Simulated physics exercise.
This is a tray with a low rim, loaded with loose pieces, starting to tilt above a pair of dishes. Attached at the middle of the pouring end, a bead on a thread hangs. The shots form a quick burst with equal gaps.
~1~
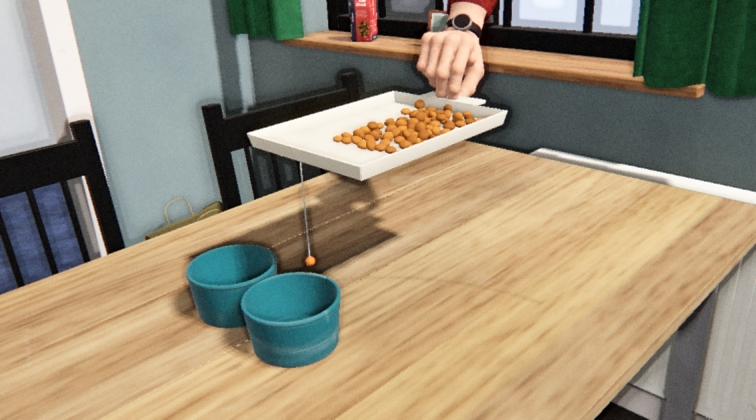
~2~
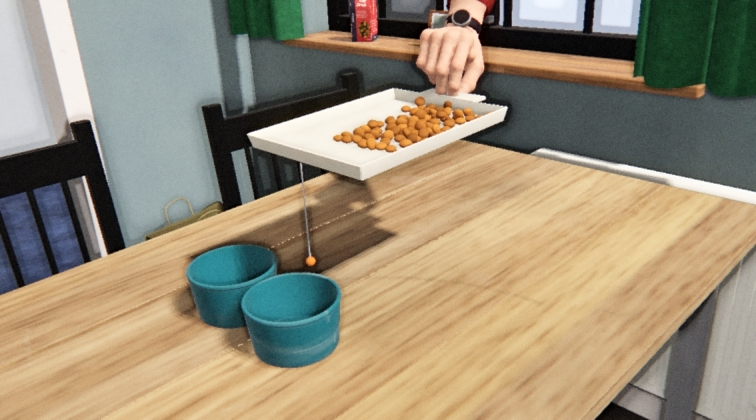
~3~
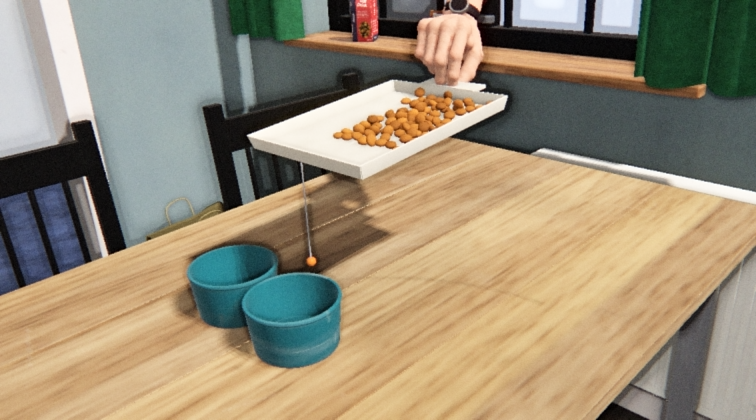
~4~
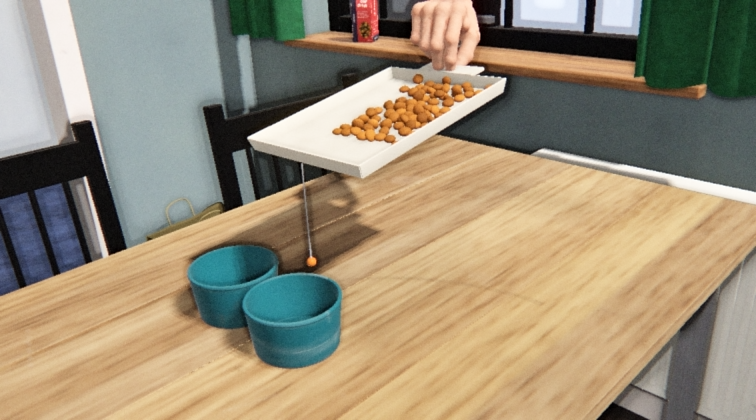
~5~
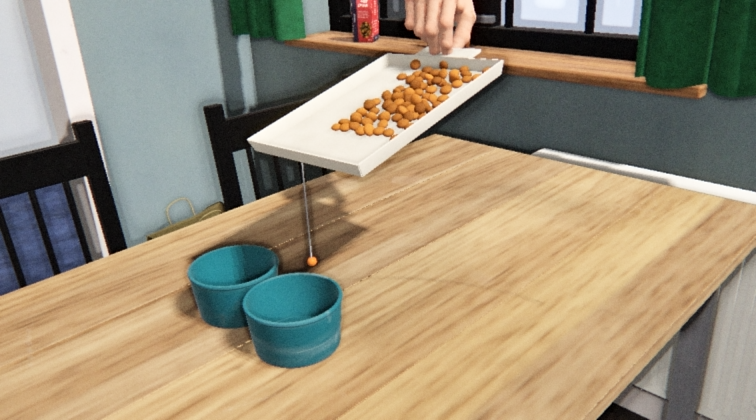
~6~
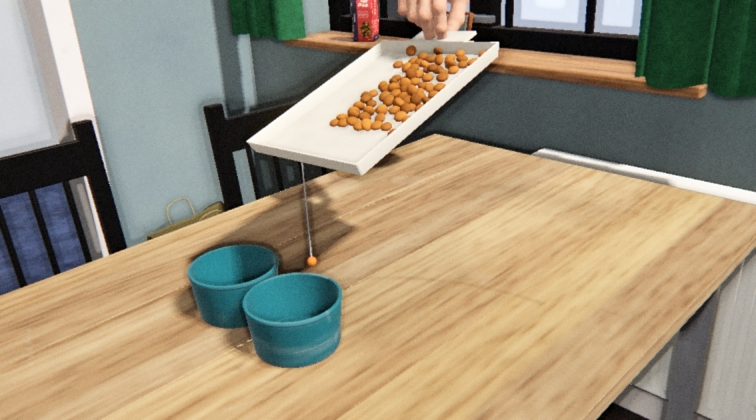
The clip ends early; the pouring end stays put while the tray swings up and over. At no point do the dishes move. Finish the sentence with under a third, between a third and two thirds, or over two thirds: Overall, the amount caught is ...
Overall, the amount caught is over two thirds.
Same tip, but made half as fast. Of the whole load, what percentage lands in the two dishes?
Roughly 90%.
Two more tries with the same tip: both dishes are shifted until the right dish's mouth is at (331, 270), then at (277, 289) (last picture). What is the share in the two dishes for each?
Trial 1 near 10 percent, trial 2 near 70 percent.
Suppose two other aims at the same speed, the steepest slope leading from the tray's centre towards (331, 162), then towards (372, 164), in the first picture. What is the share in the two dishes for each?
In order, some 40 % and some 10 %.
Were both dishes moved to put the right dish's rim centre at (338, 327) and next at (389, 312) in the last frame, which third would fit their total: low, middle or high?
For the first spot it's between a third and two thirds, and for the next one it's less than a third.
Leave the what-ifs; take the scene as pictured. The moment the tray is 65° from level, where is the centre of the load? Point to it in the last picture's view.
Somewhere about (294, 144).
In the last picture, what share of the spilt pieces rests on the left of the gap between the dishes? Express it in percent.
It comes out at roughly 70 percent.
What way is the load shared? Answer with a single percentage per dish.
In the left dish 40 per cent comes to rest, in the right dish 40 per cent.
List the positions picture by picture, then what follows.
Corners of the pouring end (252, 133) and (361, 165), level; middle of the load (413, 129), bits of cat kibble; left dish (197, 299); right dish (255, 336); bead on its thread (310, 261), in the first picture.
Corners of the pouring end (252, 134) and (361, 165), level; middle of the load (414, 127), in the second picture.
Corners of the pouring end (252, 135) and (360, 164), tipped barely, lowest at the left corner; middle of the load (414, 120), in the third picture.
Corners of the pouring end (252, 137) and (359, 164), tipped a little, lowest at the left corner; middle of the load (412, 110), in the fourth picture.
Corners of the pouring end (251, 138) and (358, 162), tipped a little, lowest at the left corner; middle of the load (410, 100), in the fifth picture.
Corners of the pouring end (251, 140) and (356, 162), tipped clearly, lowest at the left corner; middle of the load (407, 90); left dish (199, 299); right dish (256, 336), in the sixth picture.
Just after the last frame, tray tipped steeply; almost all on the tray; about a tenth in the air.
A moment on, tray tipped past a quarter turn; roughly a third on the tray; roughly a quarter in the right dish; roughly a quarter in the left dish; about a tenth outside both; about a tenth in the air.
Further on, tray tipped past a quarter turn; roughly half in the right dish; roughly a third in the left dish; about a tenth outside both.
When it is over, tray tipped past a quarter turn; roughly half in the right dish; roughly a third in the left dish; about a tenth outside both.
